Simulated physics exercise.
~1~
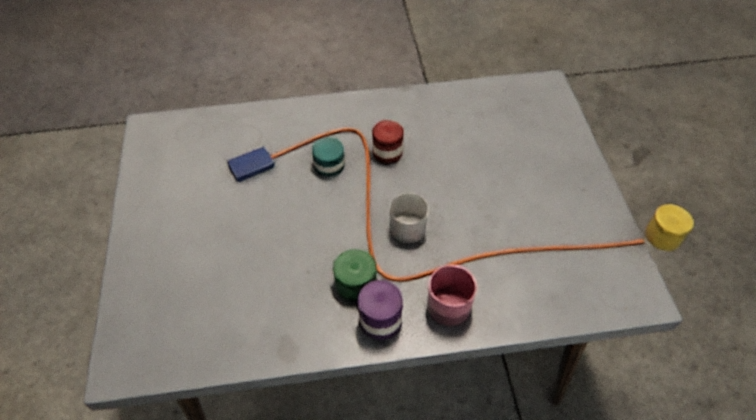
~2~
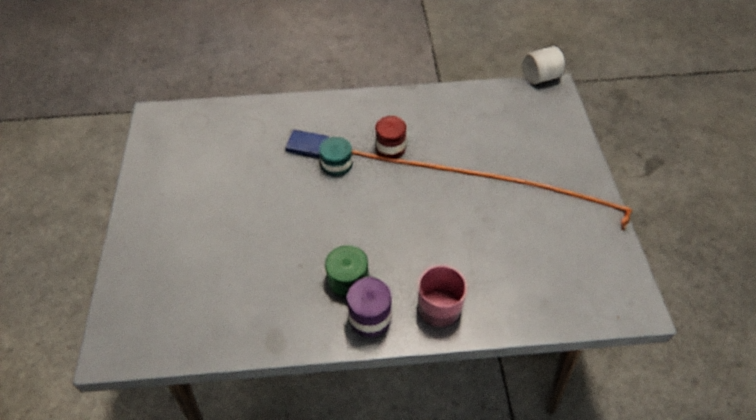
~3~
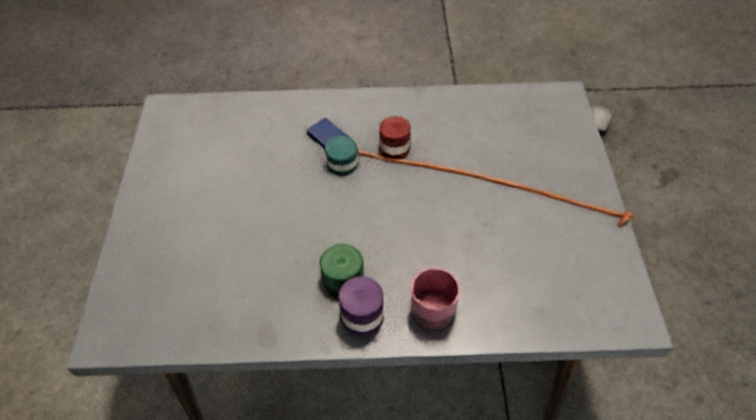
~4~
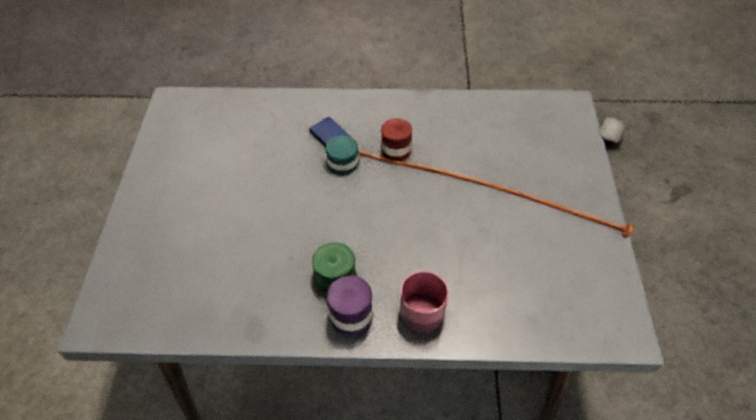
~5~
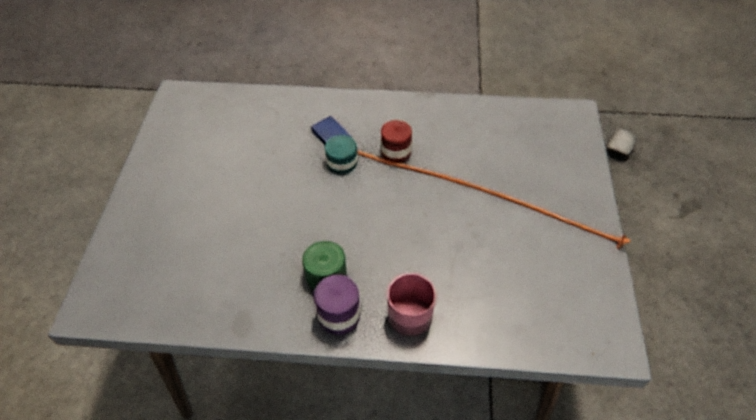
On a grey shop table, the yellow speaker dropped off the right edge, pulling the orange cable taut, which swept the white cup over the edge and dragged the blue phone right against the teal canister, where it stopped as the other things stayed put.
